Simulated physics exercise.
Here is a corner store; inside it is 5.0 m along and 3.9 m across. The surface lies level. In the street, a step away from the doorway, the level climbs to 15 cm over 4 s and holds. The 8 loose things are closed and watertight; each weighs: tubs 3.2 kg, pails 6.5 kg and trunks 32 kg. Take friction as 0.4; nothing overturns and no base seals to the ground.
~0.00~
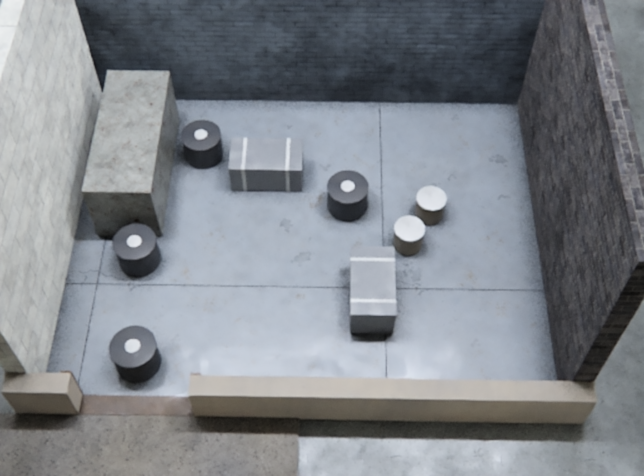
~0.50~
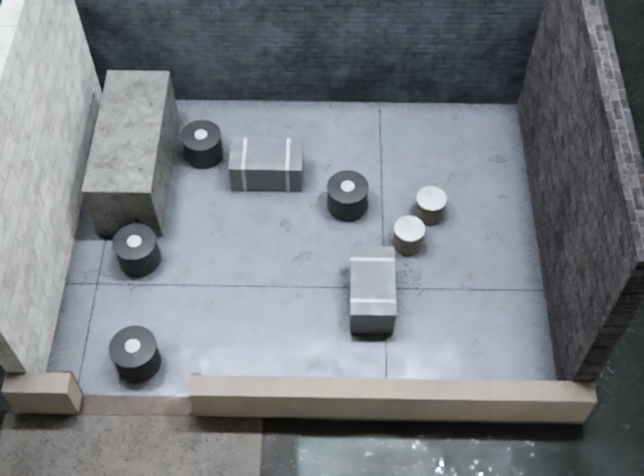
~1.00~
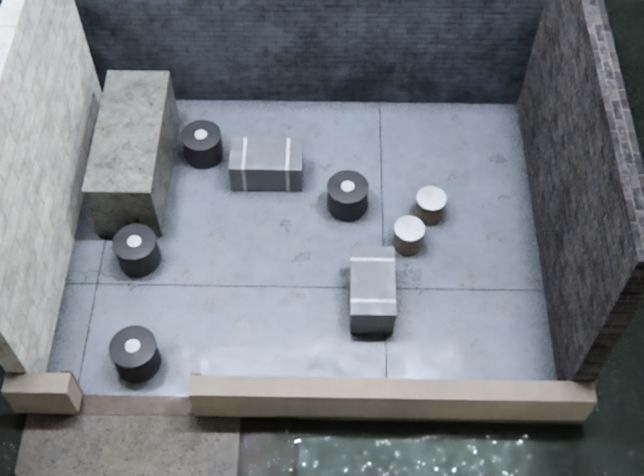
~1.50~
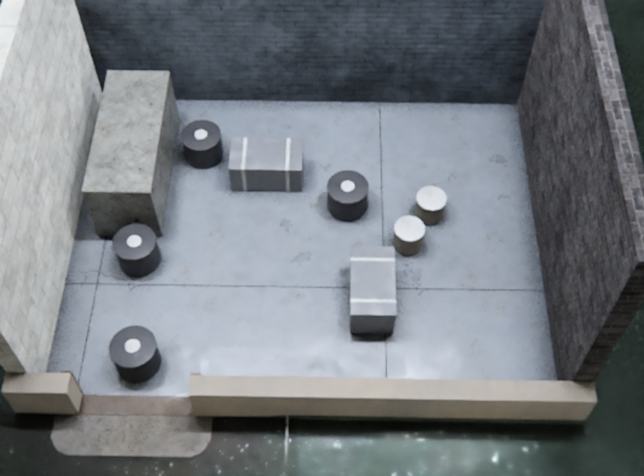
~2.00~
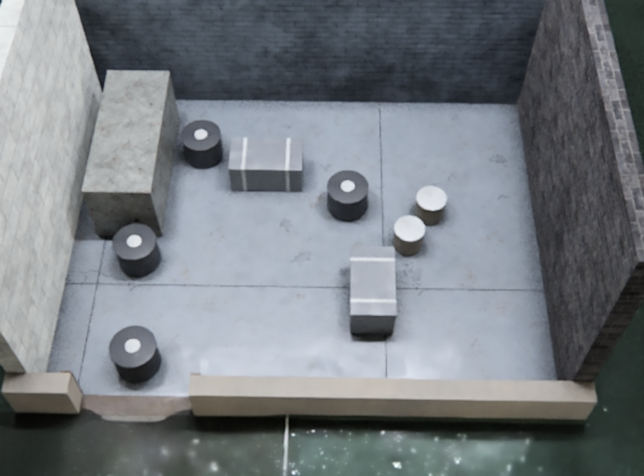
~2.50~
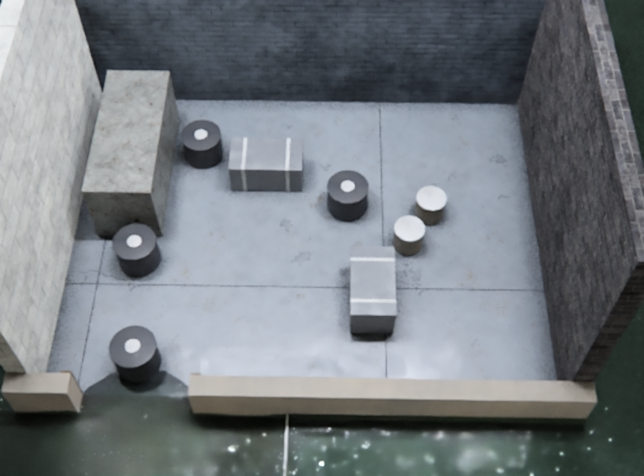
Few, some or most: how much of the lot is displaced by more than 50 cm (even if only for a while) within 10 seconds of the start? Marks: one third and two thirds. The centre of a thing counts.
Share: One to two thirds.
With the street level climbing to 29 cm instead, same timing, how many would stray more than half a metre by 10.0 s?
In that case 5 of them.
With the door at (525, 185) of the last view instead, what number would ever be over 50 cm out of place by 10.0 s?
In that case 3 of them.
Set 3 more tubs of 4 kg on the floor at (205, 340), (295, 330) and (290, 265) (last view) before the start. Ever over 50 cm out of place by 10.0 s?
In turn: Over, less, more.
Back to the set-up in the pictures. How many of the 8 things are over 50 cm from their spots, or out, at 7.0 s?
By then 3.
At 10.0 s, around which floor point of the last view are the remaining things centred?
Around (400, 193).
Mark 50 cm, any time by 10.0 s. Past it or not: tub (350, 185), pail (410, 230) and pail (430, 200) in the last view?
In turn: More, under, less.
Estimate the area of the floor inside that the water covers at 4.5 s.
Some 4.0 m2.
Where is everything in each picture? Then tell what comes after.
In the first picture, a tub at (201, 135), on the bottom; a pail at (410, 228) rests on the ground; 0.0 m2 under water; 0 of 8 have shifted.
In the second picture, a tub at (201, 135) rests on the ground; a pail at (410, 228), on the bottom; 0.0 m2 under water; 0 of 8 have shifted.
In the third picture, a tub at (201, 135), on the bottom; a pail at (410, 228), on the bottom; water covers 0.0 m2; 0 of 8 have shifted.
In the fourth picture, a tub at (201, 135) rests on the ground; a pail at (410, 228) rests on the ground; water covers 0.0 m2; 0 of 8 have shifted.
In the fifth picture, a tub at (201, 135), on the bottom; a pail at (410, 228), on the bottom; 0.0 m2 under water; 0 of 8 have shifted.
In the sixth picture, a tub at (201, 135) rests on the ground; a pail at (410, 228), on the bottom; water covers 0.1 m2; 0 of 8 have shifted.
After 3.5 s 1 of 8 are over 50 cm from their spots; 0 afloat.
After 4.5 s 1 of 8 are over 50 cm from their spots; 1 afloat.
After 7.0 s 3 of 8 are over 50 cm from their spots; 3 afloat.
After 10.0 s 4 of 8 are over 50 cm from their spots, and 4 have been at some point; 3 afloat.
